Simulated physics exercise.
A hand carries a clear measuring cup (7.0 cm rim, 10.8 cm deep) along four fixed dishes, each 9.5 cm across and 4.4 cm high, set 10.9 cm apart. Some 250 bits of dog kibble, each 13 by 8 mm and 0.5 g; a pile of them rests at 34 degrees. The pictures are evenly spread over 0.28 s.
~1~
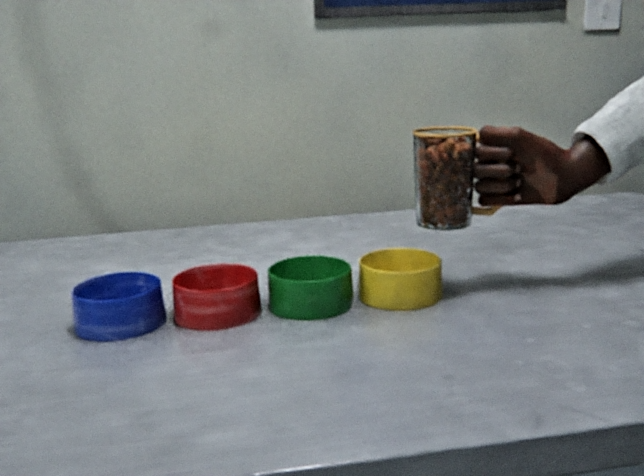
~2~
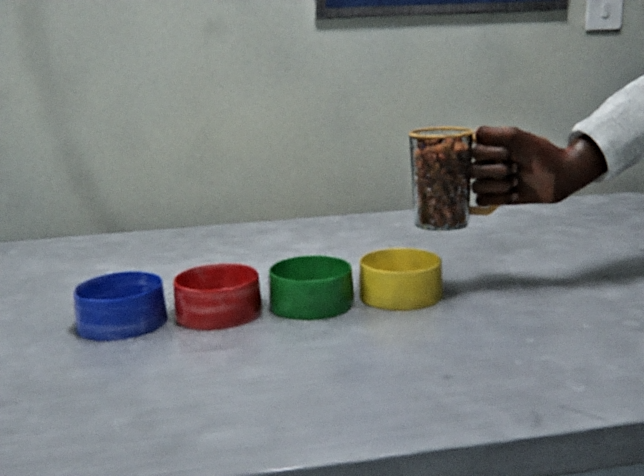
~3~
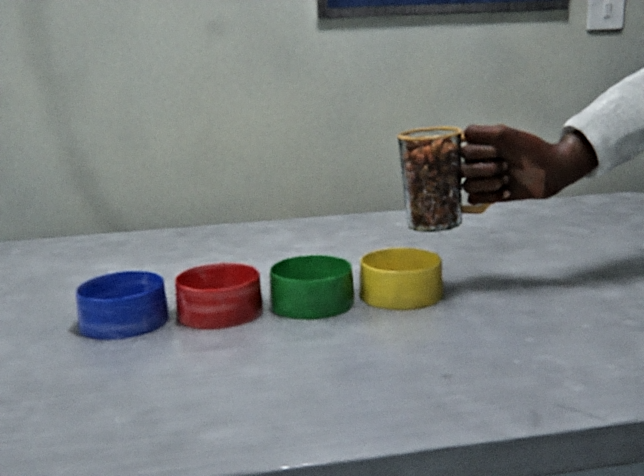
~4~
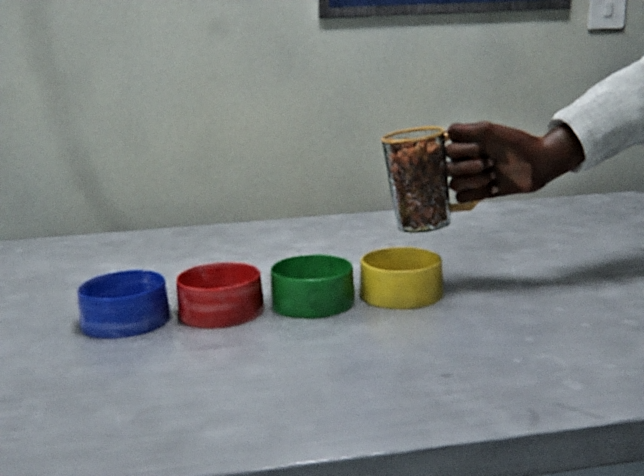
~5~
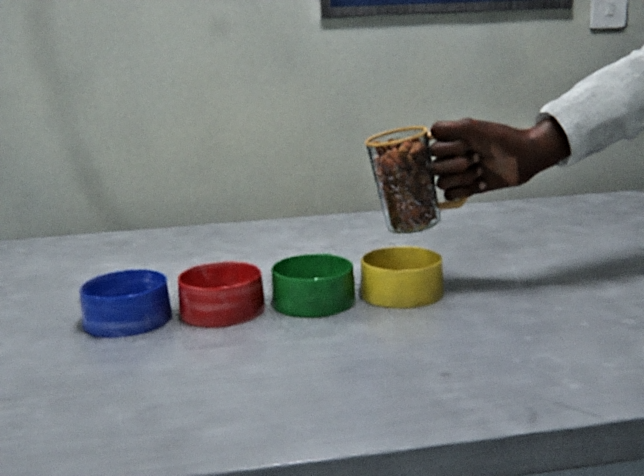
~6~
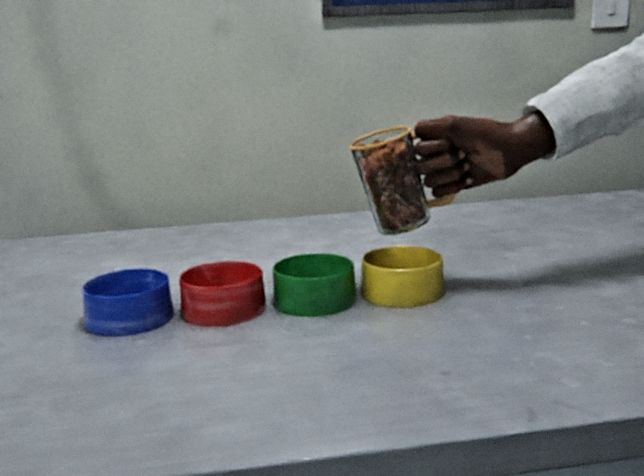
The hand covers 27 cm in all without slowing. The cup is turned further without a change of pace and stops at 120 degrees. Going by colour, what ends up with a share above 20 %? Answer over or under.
Red under, blue over, green under, yellow under, counter over.
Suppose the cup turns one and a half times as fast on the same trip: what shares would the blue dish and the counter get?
In that case blue 60; counter 40.
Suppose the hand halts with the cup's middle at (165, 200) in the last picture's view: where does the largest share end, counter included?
Most goes to: Blue.
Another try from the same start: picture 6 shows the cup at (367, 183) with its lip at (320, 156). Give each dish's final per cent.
Red 10, blue 50, green 0, yellow 0.
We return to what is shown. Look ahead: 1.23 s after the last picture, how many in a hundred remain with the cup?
Some 95 per cent of the load.
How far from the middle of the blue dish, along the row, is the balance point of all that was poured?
Some 3 cm to the right.
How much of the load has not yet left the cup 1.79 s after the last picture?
About 30 per cent.
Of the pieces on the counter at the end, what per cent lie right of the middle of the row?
Some 0 per cent.
Then, 0.74 s after the last picture, tilt 64 degrees; cup holds 100 %.
Then, 1.23 s after the last picture, tilt 97 degrees; cup holds 95 %, blue 5 %.
Then, 1.79 s after the last picture, tilt 120 degrees; cup holds 30 %, red 5 %, blue 35 %.
In the end, red 5 %, blue 50 %, green 0 %, yellow 0 %, counter 45 %.
